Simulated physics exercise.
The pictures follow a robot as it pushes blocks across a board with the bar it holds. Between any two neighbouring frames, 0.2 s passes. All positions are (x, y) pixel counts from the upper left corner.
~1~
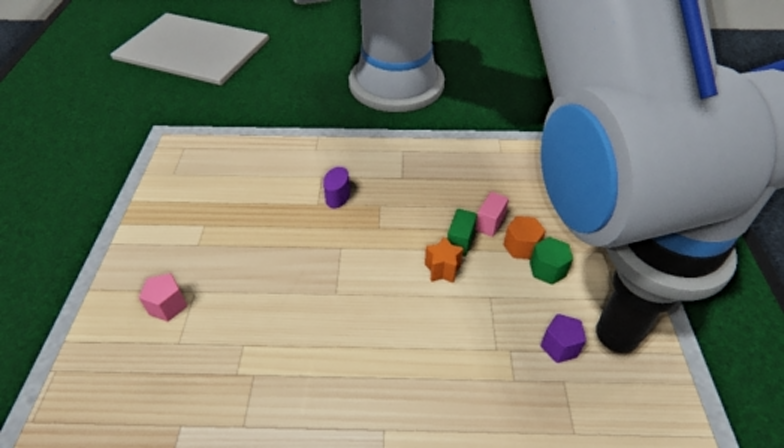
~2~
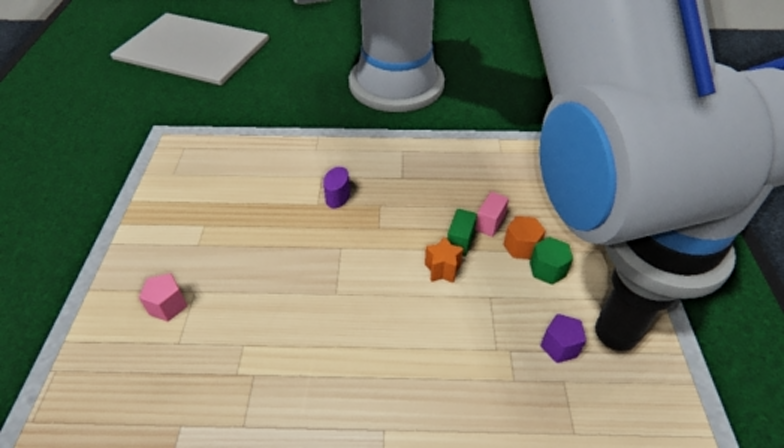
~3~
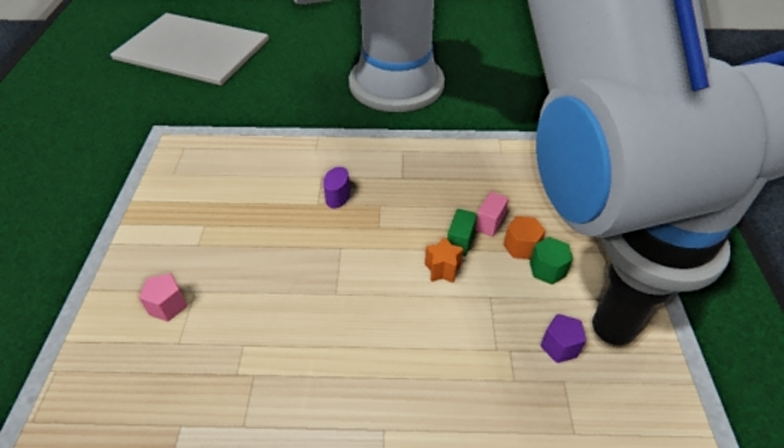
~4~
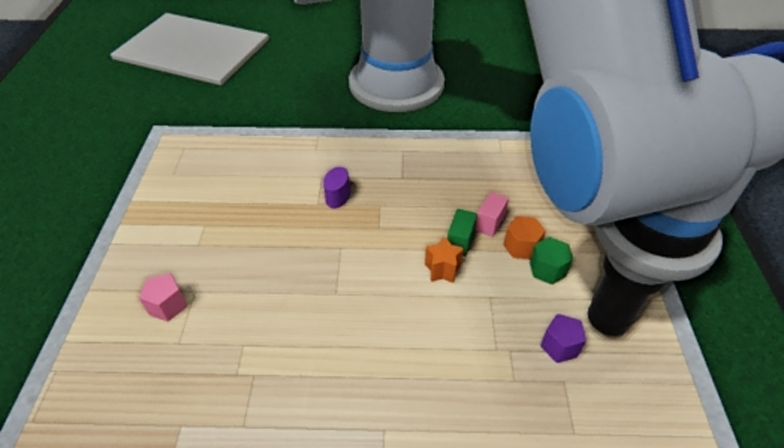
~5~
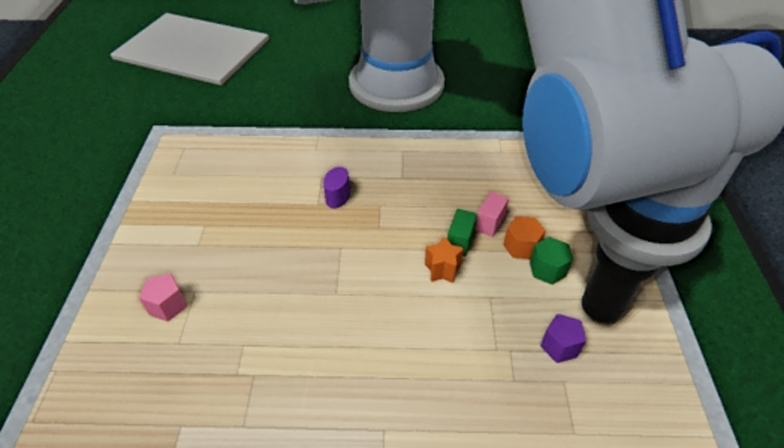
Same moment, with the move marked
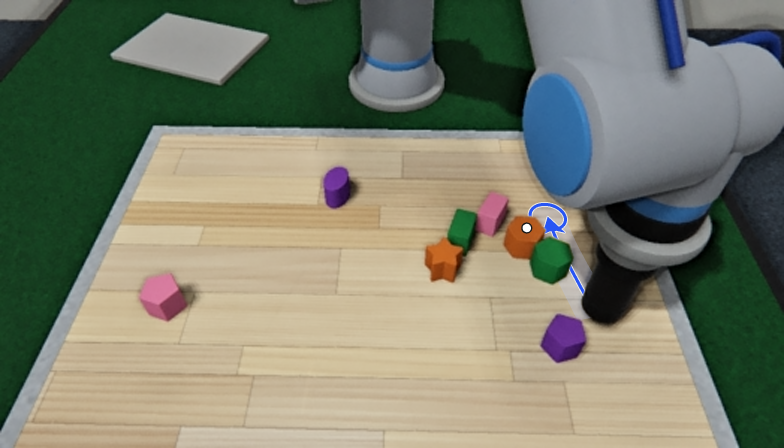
Robot arm shifting its black bar slightly up and left beside a purple five-sided block, while the coloured blocks stay still.
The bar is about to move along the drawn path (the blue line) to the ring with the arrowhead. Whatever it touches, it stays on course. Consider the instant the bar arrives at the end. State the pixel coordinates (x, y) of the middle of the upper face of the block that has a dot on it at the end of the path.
Somewhere near (493, 219).
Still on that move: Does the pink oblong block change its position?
It seems so.
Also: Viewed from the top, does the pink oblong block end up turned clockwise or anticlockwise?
The turn is clockwise.
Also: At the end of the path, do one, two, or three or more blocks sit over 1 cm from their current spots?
The number will come to 3 or more.
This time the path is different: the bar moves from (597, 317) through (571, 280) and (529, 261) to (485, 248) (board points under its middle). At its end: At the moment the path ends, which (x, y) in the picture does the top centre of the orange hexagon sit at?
Close to (456, 186).
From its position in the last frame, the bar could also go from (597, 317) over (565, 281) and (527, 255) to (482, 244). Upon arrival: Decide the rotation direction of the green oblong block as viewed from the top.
It twists anticlockwise.
The drawn path runs from (597, 317) via (577, 280) and (560, 247), ending at (548, 217); the dot is on the orange hexagon.
What follows on the original path. One third of the way, bar (581, 270); orange hexagon (521, 226); green hexagon (548, 247), turned 20° anticlockwise.
Two thirds of the way, bar (563, 236); pink oblong block (483, 199), turned 30° clockwise; orange hexagon (494, 218), turned 25° clockwise; green hexagon (528, 229), turned 90° anticlockwise.
At the end, bar (551, 206); pink oblong block (483, 199), turned 30° clockwise; orange hexagon (493, 219), turned 30° clockwise; green hexagon (527, 227), turned 105° anticlockwise; purple five-sided block not moved.
